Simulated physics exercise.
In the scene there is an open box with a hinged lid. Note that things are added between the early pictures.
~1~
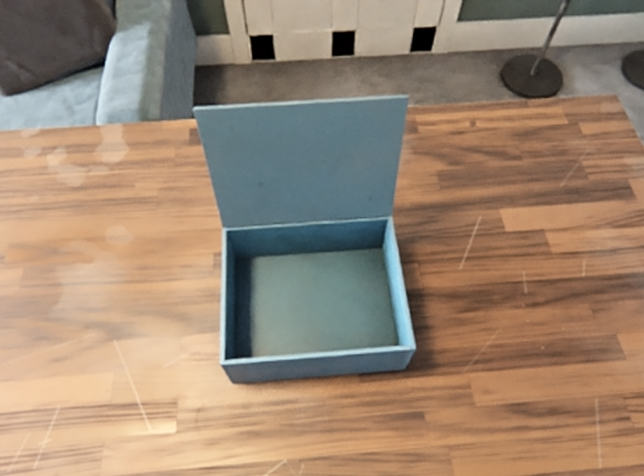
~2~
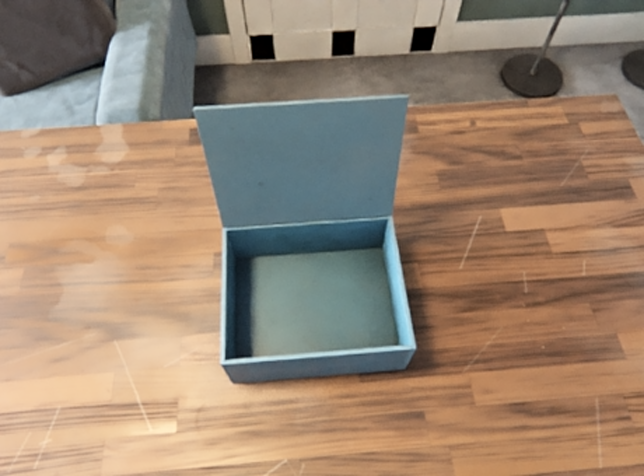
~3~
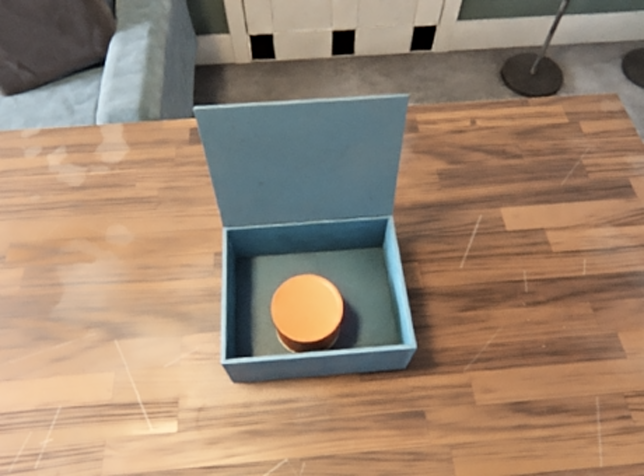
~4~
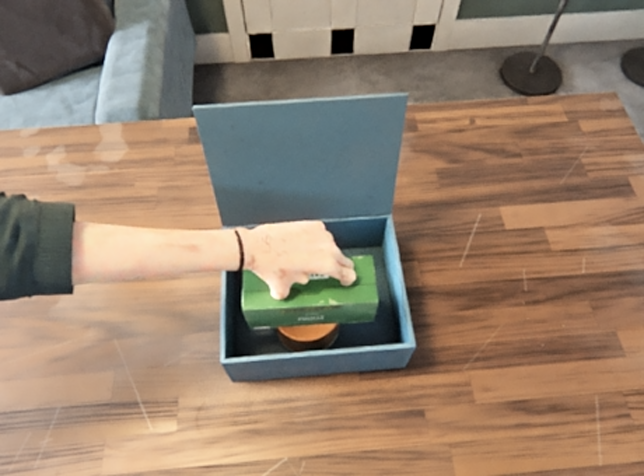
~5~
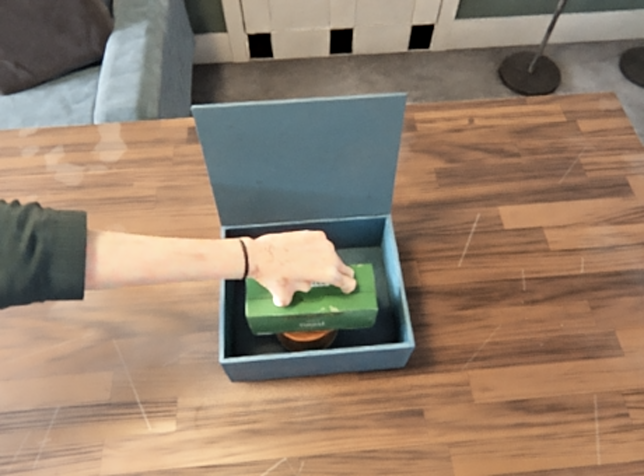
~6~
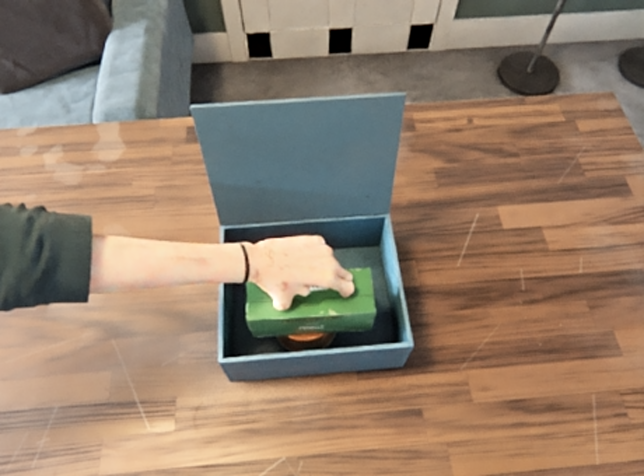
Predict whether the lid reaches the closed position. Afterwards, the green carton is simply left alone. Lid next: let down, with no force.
It does not reach it.
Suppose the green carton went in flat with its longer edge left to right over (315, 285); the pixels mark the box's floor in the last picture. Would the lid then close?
Then it shuts flat.
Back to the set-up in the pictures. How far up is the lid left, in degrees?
The answer is about 25 degrees.
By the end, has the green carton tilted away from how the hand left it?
Result: It remains as it was set.
Then, 1.20 s on from there, lid starting down.
Then, 1.70 s on from there, lid 52° above the rim.
Then, 2.00 s on from there, lid 28° above the rim.
Then, 3.90 s on from there, lid 24° above the rim.
In the end, lid 24° above the rim; both unmoved. At the end, from the last picture's camera, green carton near (312, 304).
